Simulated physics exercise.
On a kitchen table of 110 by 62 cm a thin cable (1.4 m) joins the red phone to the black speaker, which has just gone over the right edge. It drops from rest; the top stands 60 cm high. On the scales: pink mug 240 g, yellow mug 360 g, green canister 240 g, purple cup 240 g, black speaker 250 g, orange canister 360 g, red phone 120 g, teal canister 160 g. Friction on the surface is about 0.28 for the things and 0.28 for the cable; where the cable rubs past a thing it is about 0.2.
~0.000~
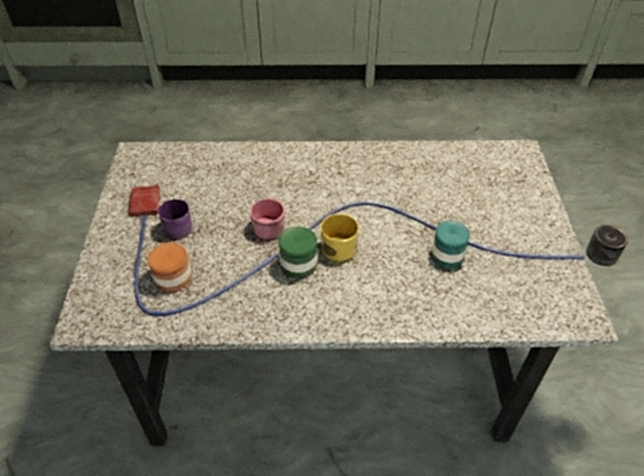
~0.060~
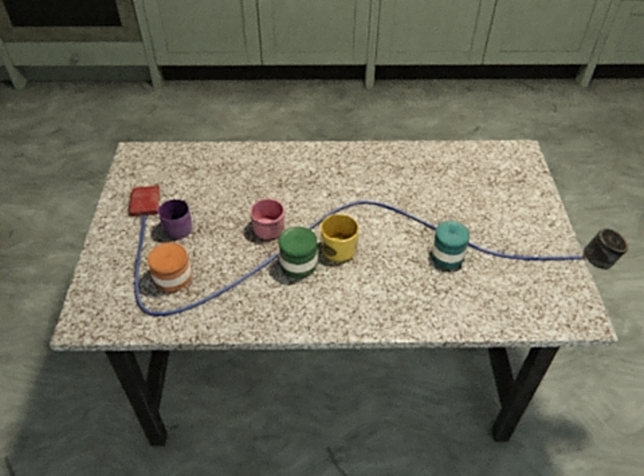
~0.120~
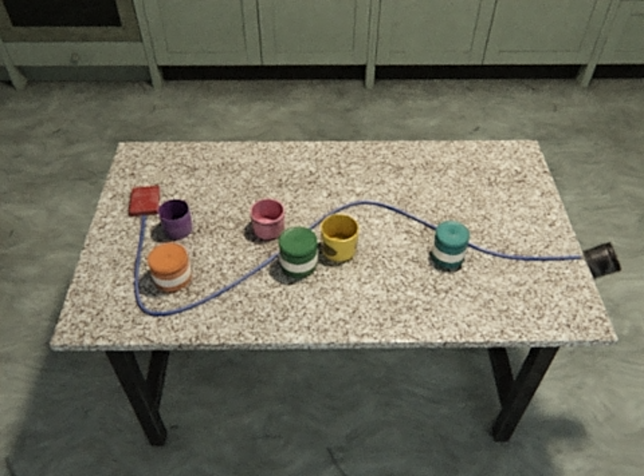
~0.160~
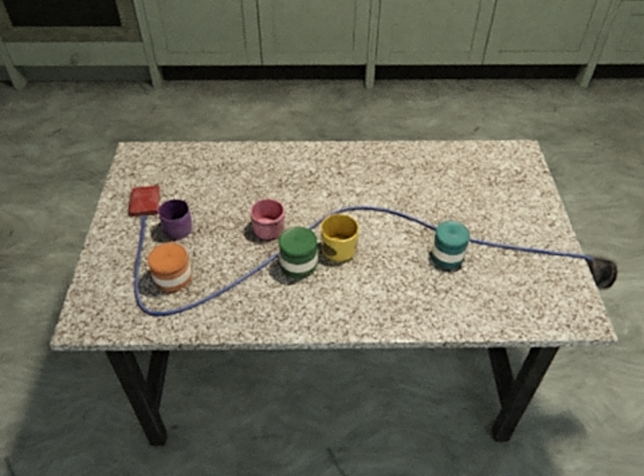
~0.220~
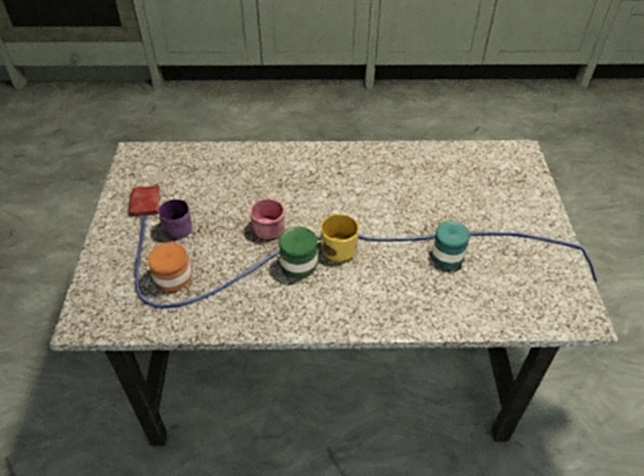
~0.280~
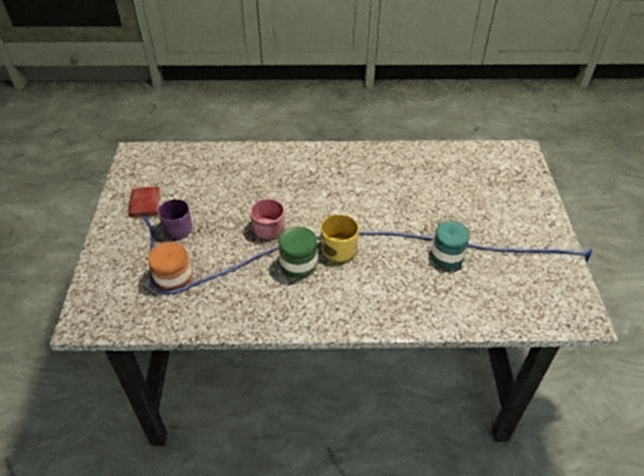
A dark speaker tipped over the right edge of a speckled table and dropped out of sight, pulling the blue cable straighter between the cups and canisters, while the red phone and everything else stayed put.
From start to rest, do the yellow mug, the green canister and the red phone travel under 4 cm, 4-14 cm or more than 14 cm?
The yellow mug barely shifts, the green canister barely shifts, the red phone ends far away.
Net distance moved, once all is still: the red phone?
About: Red phone 45 cm.
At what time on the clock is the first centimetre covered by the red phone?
About: Red phone 0.32 s.
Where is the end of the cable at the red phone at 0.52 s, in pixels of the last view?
Near (159, 252).
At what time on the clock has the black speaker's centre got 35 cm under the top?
About: 0.44 s.
By 0.5 s, the cable's tail end at (159, 252); red phone 13 cm off its start, yellow mug 1 cm off its start, orange canister 9 cm off its start.
By 0.7 s, the cable's tail end at (218, 272); red phone 32 cm off its start, yellow mug 1 cm off its start, orange canister 12 cm off its start.
By 1.0 s, the cable's tail end at (248, 297); red phone 43 cm off its start at (261, 307), yellow mug 1 cm off its start at (342, 230), orange canister 12 cm off its start at (207, 220).
By 1.2 s, the cable's tail end at (251, 298); red phone 43 cm off its start, yellow mug 1 cm off its start, orange canister 12 cm off its start.
By 2.4 s, the cable's tail end at (251, 298); red phone 43 cm off its start at (264, 308), yellow mug 1 cm off its start at (342, 230), green canister 0 cm off its start at (298, 240), orange canister 12 cm off its start at (207, 220).
